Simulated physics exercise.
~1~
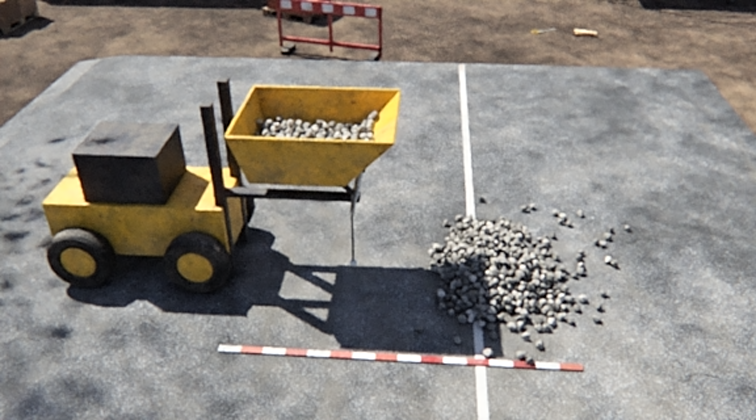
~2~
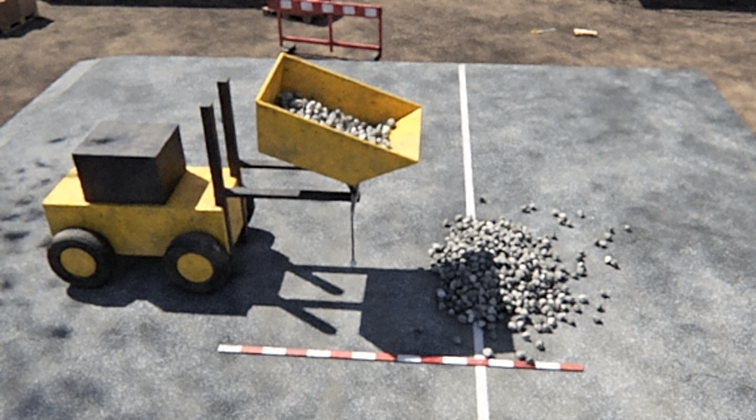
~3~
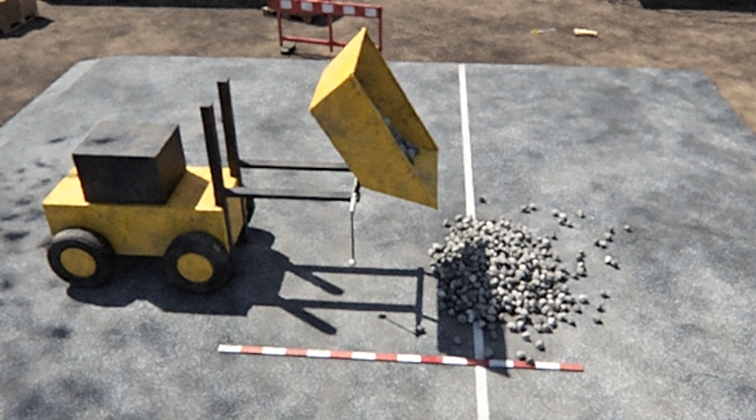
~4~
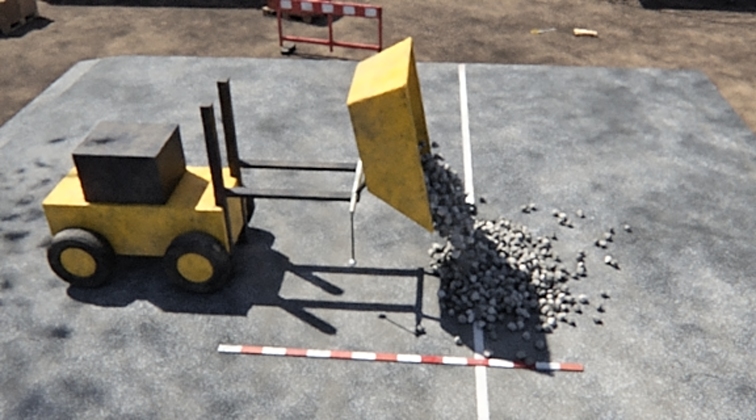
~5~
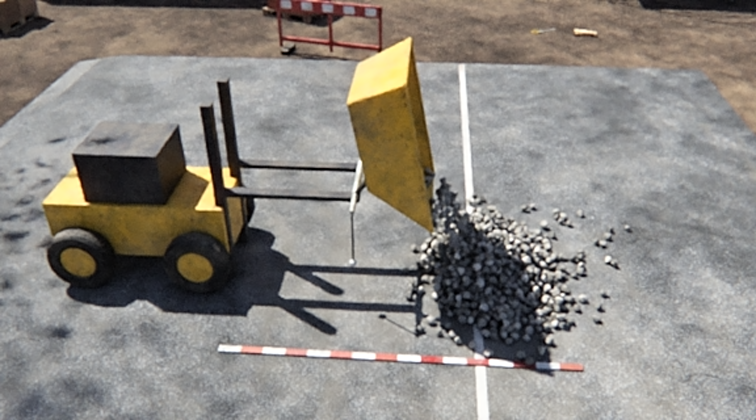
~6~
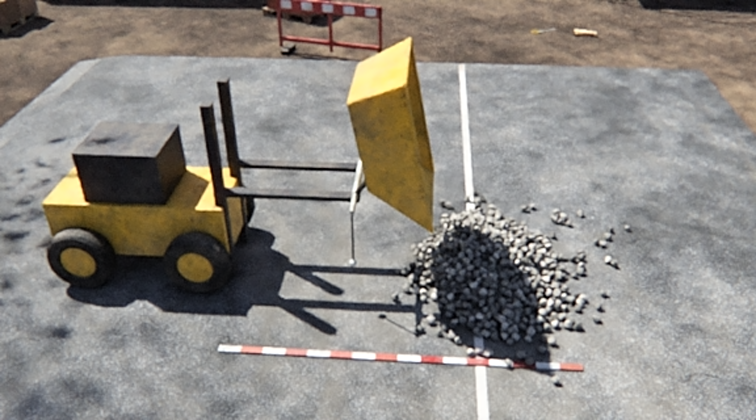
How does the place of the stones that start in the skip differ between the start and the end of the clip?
At the start they sit in the raised yellow skip, and at the end they lie lower and further to the right, on the ground in the heap across the painted line.
